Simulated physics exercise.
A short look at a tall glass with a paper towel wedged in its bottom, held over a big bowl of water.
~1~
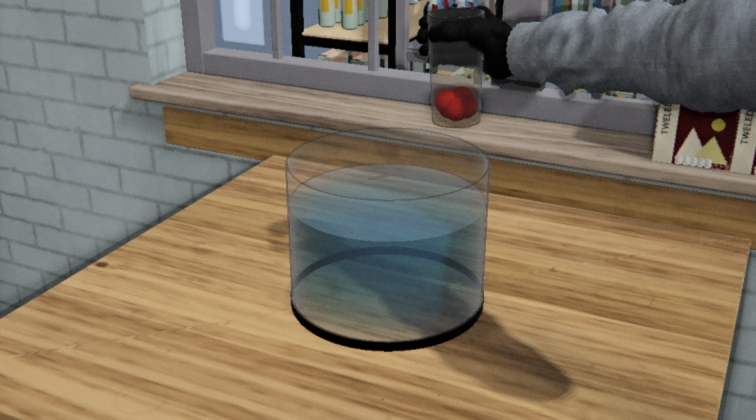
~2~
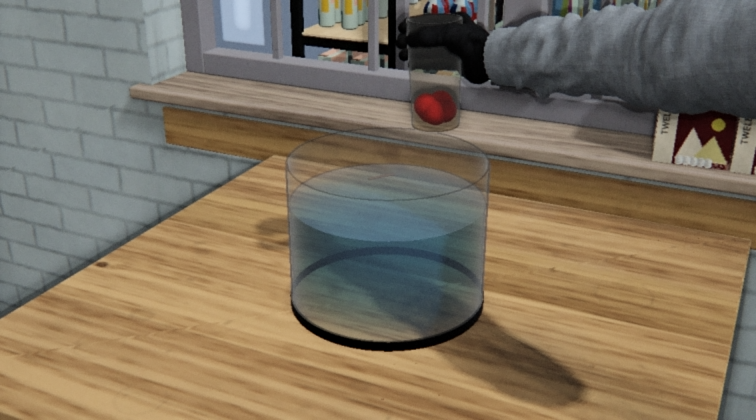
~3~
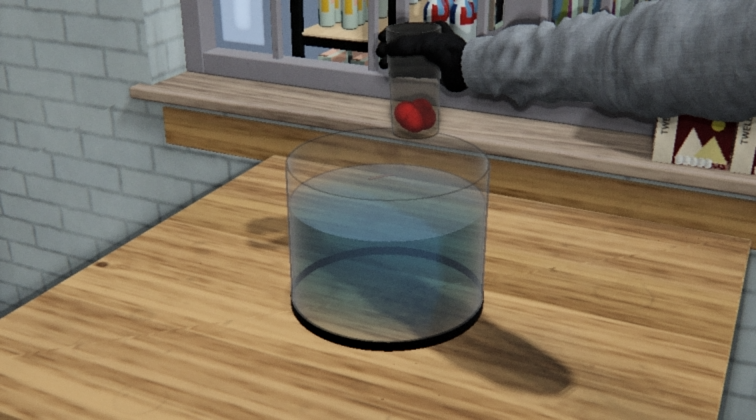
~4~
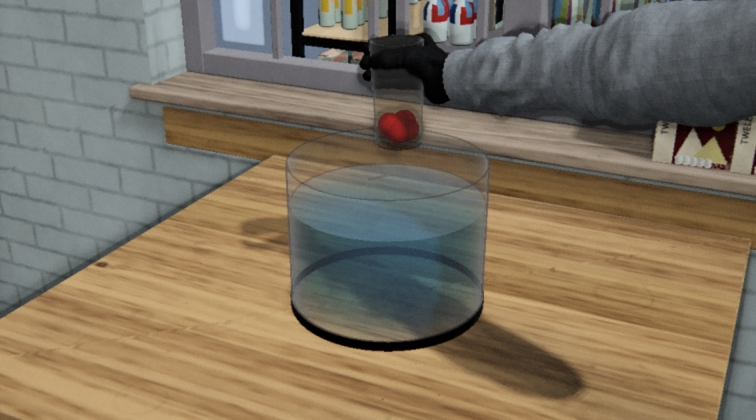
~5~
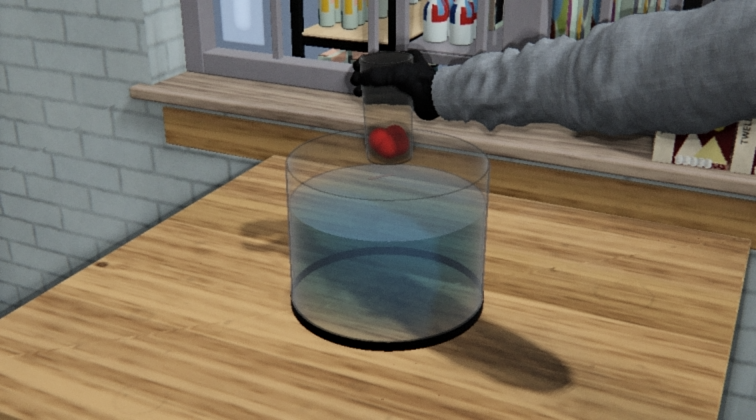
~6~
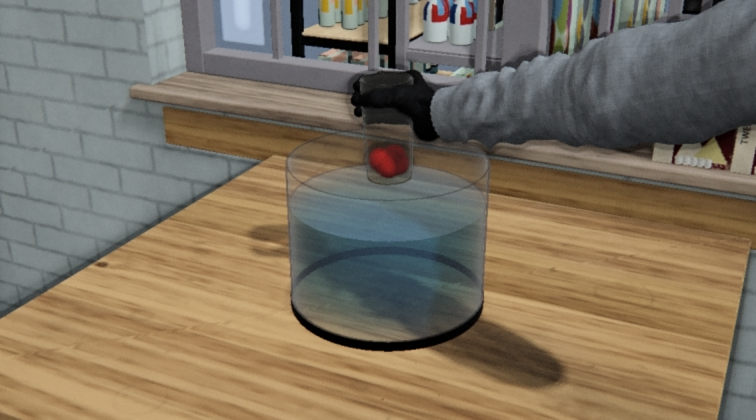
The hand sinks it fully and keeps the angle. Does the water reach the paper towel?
The paper towel gets soaked.
A moment on, the tall glass enters the water.
Further on, water pours in as the air escapes.
When it is over, the tall glass is under, flooded, and the paper towel is wet.
